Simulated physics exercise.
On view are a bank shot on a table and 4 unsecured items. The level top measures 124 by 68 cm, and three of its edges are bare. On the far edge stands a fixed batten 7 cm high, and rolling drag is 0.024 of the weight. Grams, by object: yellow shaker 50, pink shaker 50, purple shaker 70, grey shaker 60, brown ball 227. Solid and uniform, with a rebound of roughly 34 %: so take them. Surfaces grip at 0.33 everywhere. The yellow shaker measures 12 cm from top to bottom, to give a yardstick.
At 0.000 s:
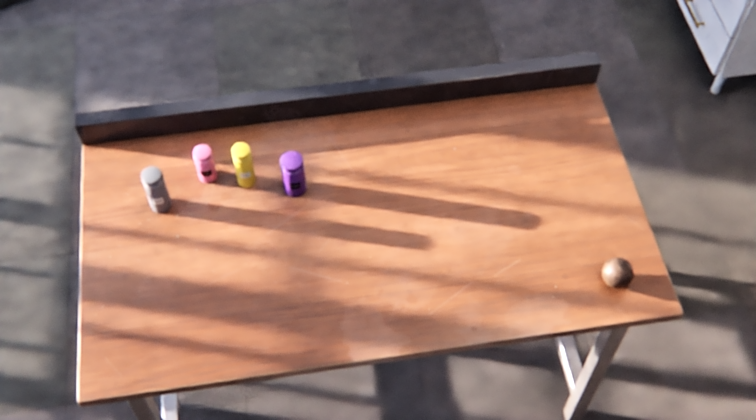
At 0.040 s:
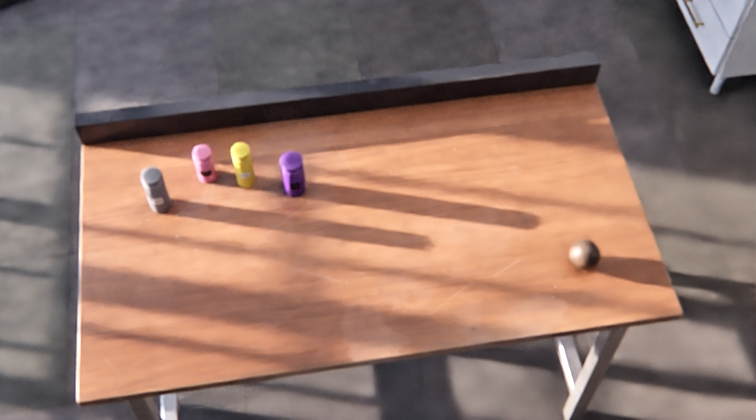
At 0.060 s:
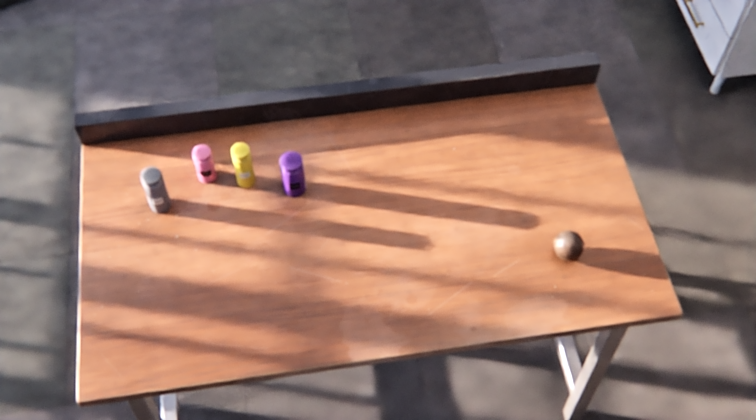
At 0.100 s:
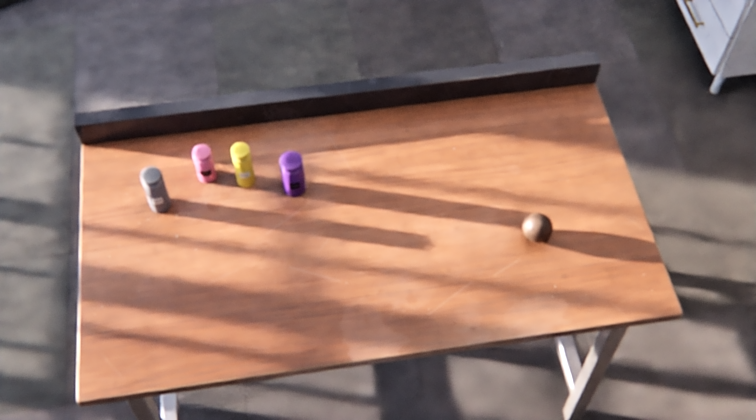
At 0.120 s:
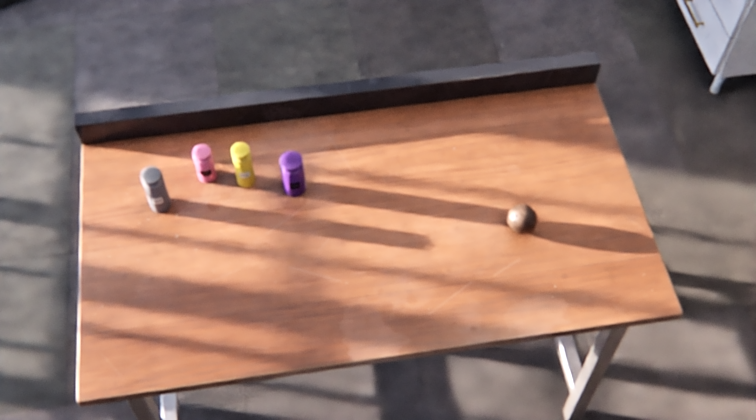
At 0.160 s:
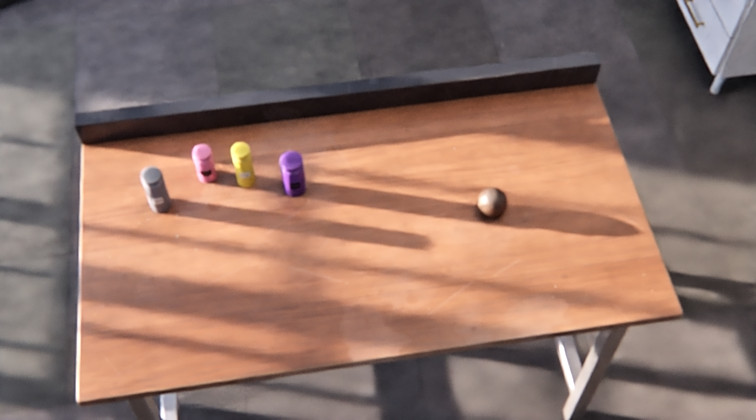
The clip opens on a wooden table with grey, pink, yellow and purple shakers standing toward the upper left and a brown ball near the lower right corner. The ball rolls steadily leftward and up across the tabletop, reaching the right-centre area, while the four shakers stay still.
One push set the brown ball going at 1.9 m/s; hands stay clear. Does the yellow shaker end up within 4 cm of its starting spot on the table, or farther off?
It stays within 4 cm.
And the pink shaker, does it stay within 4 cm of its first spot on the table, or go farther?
Pink shaker: Moved.
Around 0.66 s, brown ball near (219, 152).
Around 1.06 s, brown ball near (63, 174); pink shaker on its side.
Finally (1.6 s), on their side or leaning hard on the table, pink shaker; the other 3 still in place (within 4 cm). Final places as that camera would see them, yellow shaker near (244, 165).
